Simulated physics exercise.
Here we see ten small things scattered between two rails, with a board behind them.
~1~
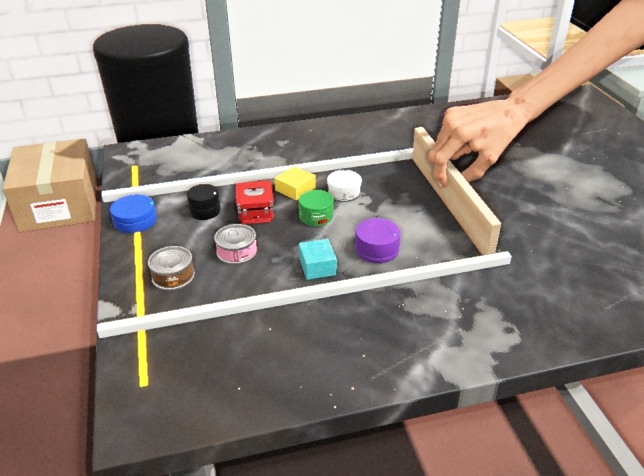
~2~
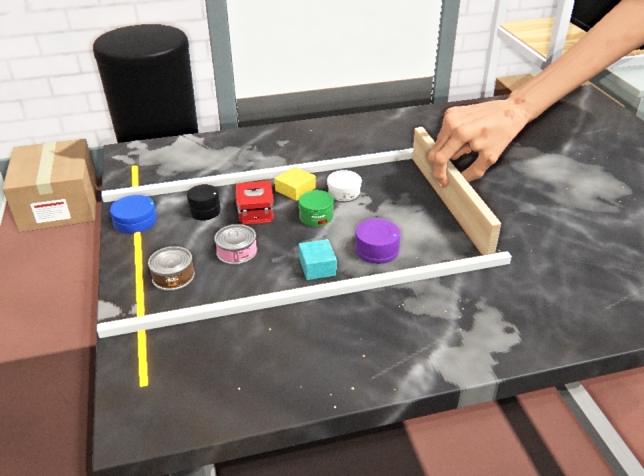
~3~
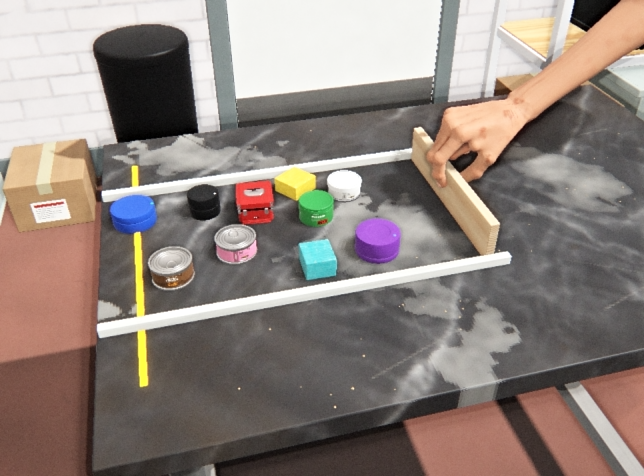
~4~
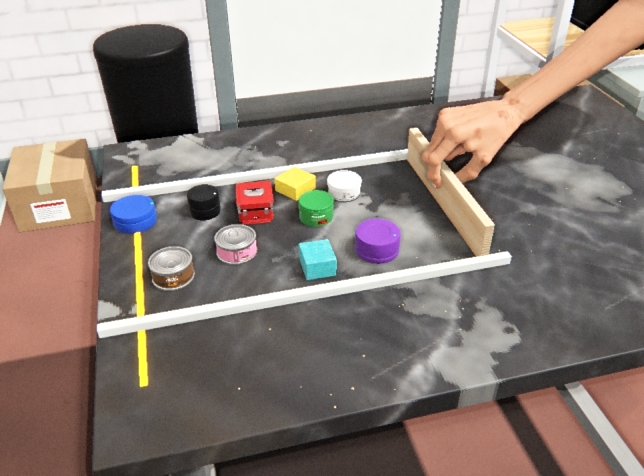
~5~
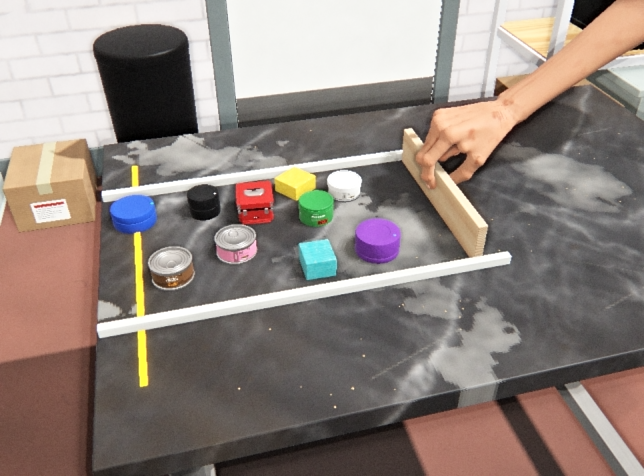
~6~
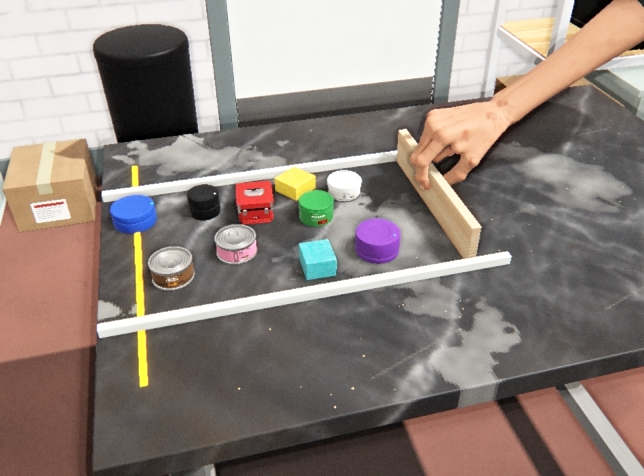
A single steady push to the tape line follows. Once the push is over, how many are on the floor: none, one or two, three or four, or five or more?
On the floor: Five or more.
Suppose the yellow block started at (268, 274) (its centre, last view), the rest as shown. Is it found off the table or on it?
From that start, the object then does not stay.
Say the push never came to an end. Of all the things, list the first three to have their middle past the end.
It runs the blue lid, the black lid, and lastly the brown tin.
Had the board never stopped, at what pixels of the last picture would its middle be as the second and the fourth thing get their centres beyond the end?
At (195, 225) for the second, at (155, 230) for the fourth.
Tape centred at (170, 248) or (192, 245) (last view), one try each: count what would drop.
On the floor, 2 then 1.
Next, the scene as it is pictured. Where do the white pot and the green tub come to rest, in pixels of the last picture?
Listed as asked: First (118, 220), and then (118, 239).
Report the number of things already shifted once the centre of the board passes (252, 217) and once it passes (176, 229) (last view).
9, then 10.
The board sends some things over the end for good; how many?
Count of fallen: 5.
A little later, none off yet; blue lid at rest near (134, 214); brown tin at rest near (172, 268); black lid at rest near (204, 202).
When it is over, the number that fall off is five or more; down, red case, pink pot, black lid, brown tin and blue lid.
